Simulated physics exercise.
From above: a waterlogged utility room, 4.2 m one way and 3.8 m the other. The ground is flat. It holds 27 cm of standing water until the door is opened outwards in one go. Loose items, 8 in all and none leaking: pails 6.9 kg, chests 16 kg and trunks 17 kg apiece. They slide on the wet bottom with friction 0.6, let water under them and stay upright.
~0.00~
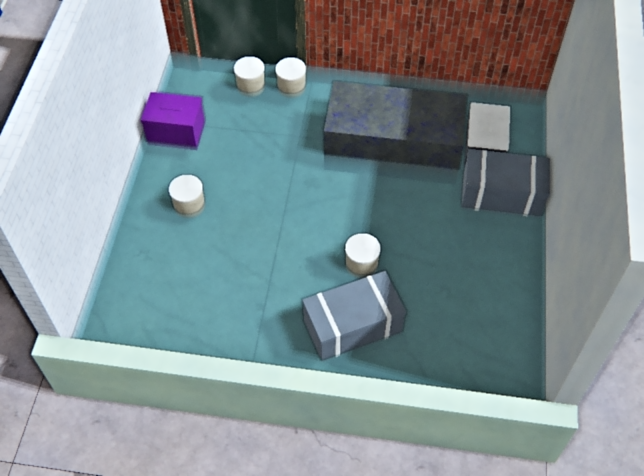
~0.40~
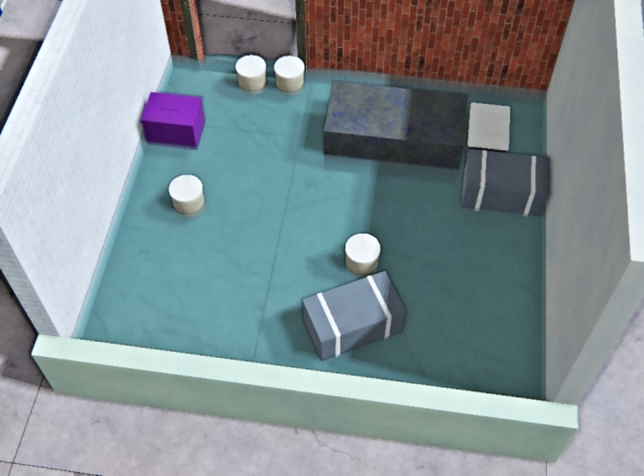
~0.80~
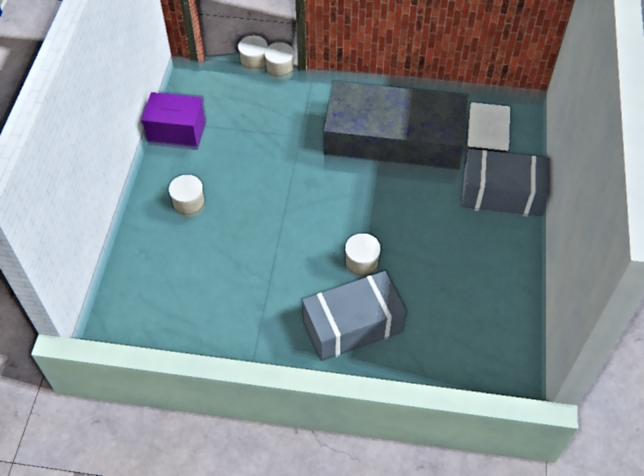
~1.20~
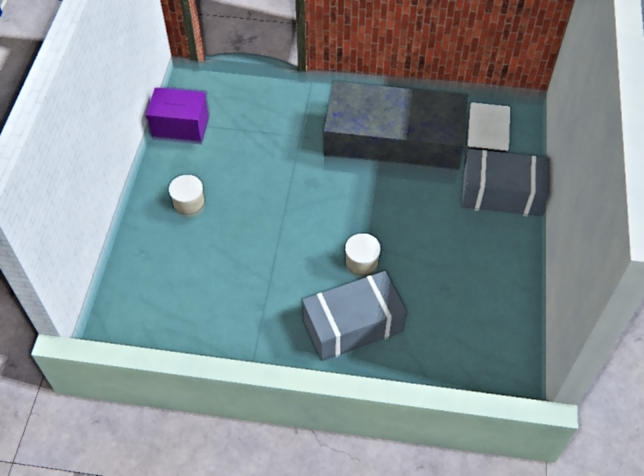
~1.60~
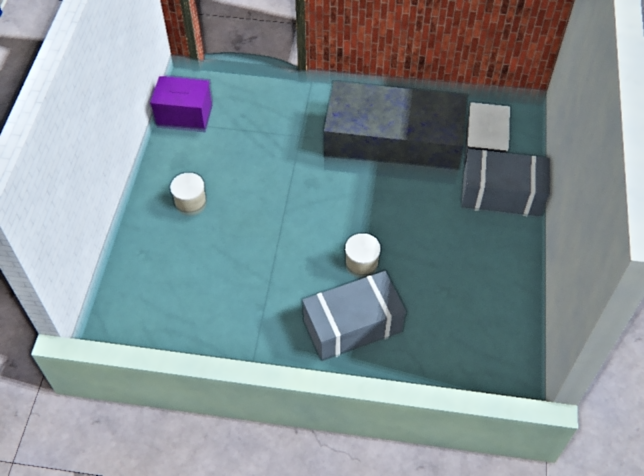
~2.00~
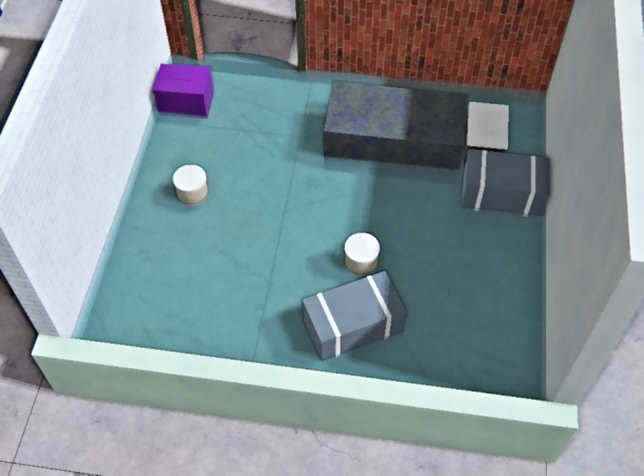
Two white cylinders drift out through a doorway as its dark green door gives way to an opening in the brick back wall of a flooded, teal-floored room, viewed from above by a still camera. The purple box at left then slides toward that wall, and the white cylinder below it shifts slightly. Another white cylinder, two grey white-banded trunks, a long dark block and a pale block at right barely move.
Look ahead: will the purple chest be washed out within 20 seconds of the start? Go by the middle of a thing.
The purple chest leaves.
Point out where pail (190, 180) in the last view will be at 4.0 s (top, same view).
Near (190, 120).
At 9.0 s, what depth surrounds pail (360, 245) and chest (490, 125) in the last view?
Roughly 17 and 18 cm.
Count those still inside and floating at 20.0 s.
I count 2.
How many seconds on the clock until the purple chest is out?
Near 3.5 s.
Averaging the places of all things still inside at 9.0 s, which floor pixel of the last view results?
At about (382, 197).
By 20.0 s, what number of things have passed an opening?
I count 6.
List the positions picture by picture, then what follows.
The purple chest at (171, 109), afloat; 27 cm deep round most things; 0 of 8 have shifted, in the first frame.
The purple chest at (171, 109) floats; about 4010 L in view; 2 of 8 have shifted, in the second frame.
The purple chest at (172, 109) floats; about 3950 L in view; 2 of 8 have shifted, in the third frame.
The purple chest at (176, 103) floats, 12 cm from its start; about 3890 L in view; 3 of 8 have shifted, in the fourth frame.
The purple chest at (180, 92), afloat, 30 cm from its start; about 3820 L in view; 3 of 8 have shifted, in the fifth frame.
The purple chest at (182, 79) floats, 48 cm from its start; 24 cm deep round most things; 4 of 8 have shifted, in the sixth frame.
After 4.0 s the purple chest has gone out; 3 of 8 are out; 5 afloat.
After 9.0 s the purple chest has gone out; 4 of 8 are out; 4 afloat.
After 16.0 s the purple chest has gone out; 5 of 8 are out; 3 afloat.
After 20.0 s the purple chest has gone out; 6 of 8 are out; 2 afloat.
